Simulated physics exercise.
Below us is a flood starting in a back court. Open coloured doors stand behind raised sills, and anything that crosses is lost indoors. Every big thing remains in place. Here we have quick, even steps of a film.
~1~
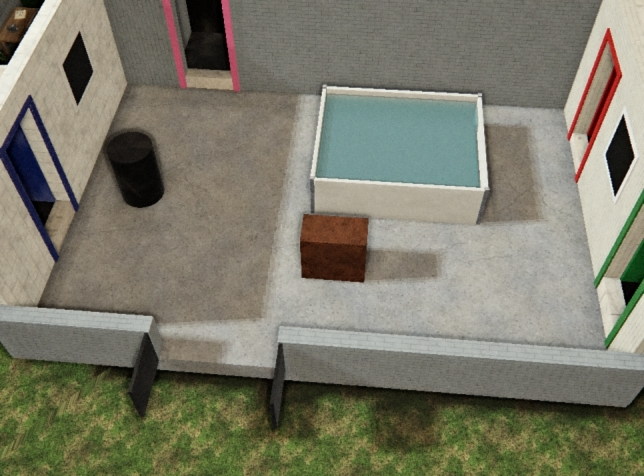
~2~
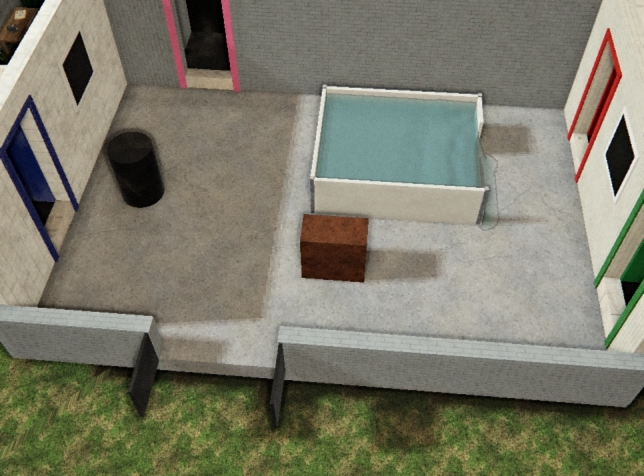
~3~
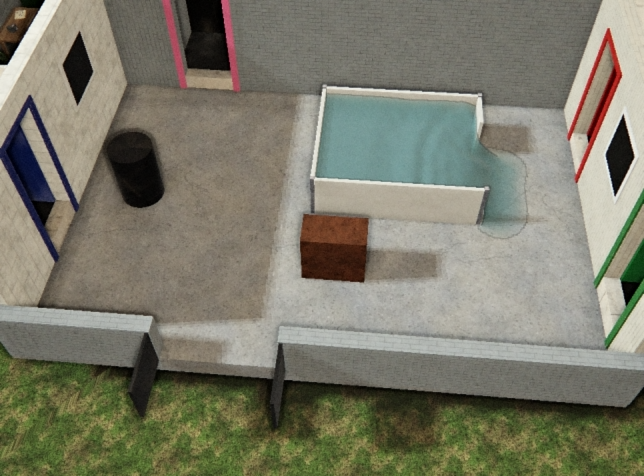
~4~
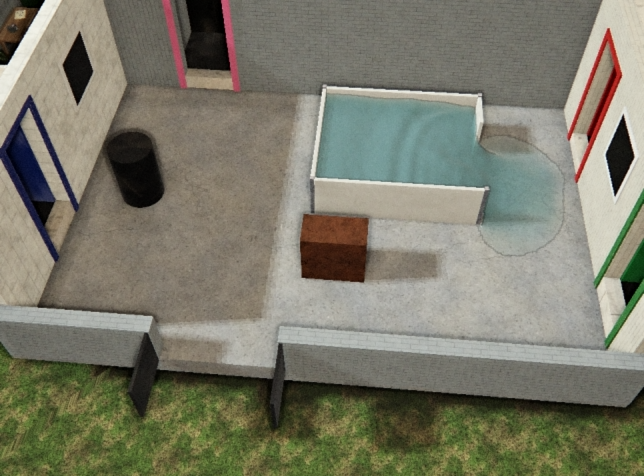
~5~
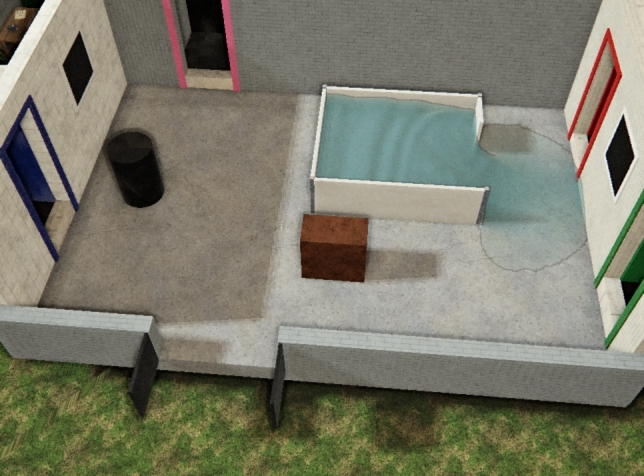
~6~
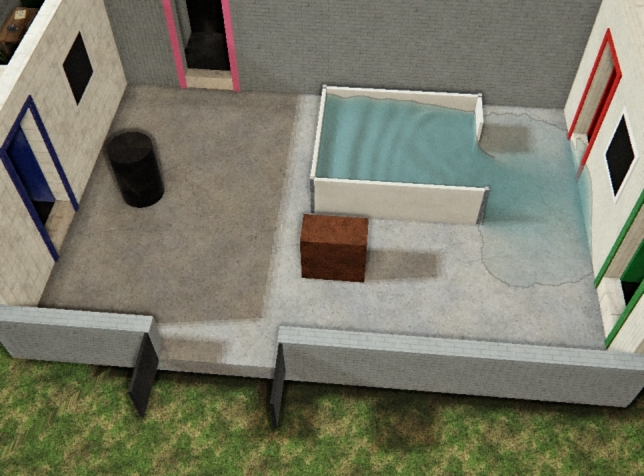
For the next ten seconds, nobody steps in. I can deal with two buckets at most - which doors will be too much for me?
One by one: Green door: Two buckets or fewer; pink door: Two buckets or fewer; red door: Over two buckets; blue door: Two buckets or fewer.
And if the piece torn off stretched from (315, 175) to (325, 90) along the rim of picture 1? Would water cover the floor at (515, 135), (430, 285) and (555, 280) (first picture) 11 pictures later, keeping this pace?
Taken in turn they're unwetted, unwetted and unwetted.
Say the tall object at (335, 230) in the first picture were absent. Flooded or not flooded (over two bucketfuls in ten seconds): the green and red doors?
My guess is green stays beneath and red rises above.
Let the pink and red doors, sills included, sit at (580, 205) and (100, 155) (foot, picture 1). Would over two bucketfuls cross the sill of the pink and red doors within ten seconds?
Looking at it, pink tops the limit, and red fails to reach the limit.
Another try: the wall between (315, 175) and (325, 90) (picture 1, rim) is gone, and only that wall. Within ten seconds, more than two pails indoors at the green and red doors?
Green stays within the limit, red stays within the limit.
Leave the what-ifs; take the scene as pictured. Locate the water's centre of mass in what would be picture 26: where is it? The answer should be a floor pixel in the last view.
My guess is about (456, 203).
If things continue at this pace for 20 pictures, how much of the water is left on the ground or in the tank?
About 96 per cent.
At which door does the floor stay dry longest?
Answer - the blue-painted one.
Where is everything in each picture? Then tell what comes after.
The first picture shows the tank at (400, 139) is whole and still.
In the second picture, the front is at (491, 225), out from the gap at (477, 176).
In the third picture, the front is at (509, 155), out from the gap at (476, 178).
In the fourth picture, water pours out at (476, 179) and has run to (557, 173).
In the fifth picture, the front is at (572, 159), out from the gap at (476, 179).
In the sixth picture, the front is at (592, 265), out from the gap at (476, 179).
A moment on, water covers 15 % of the floor; the green door wet at the sill, nothing in, the pink door not reached, the red door over two buckets in, the blue door not reached.
Next, water covers 20 % of the floor; the green door wet at the sill, nothing in, the pink door not reached, the red door far over two buckets in, the blue door not reached.
Then, water covers 45 % of the floor; the green door wet at the sill, nothing in, the pink door not reached, the red door far over two buckets in, the blue door not reached.
Later, water covers 90 % of the floor; the green door wet at the sill, nothing in, the pink door wet at the sill, nothing in, the red door far over two buckets in, the blue door wet at the sill, nothing in.
In the end, water covers 95 % of the floor; the green door wet at the sill, nothing in, the pink door wet at the sill, nothing in, the red door far over two buckets in, the blue door wet at the sill, nothing in.
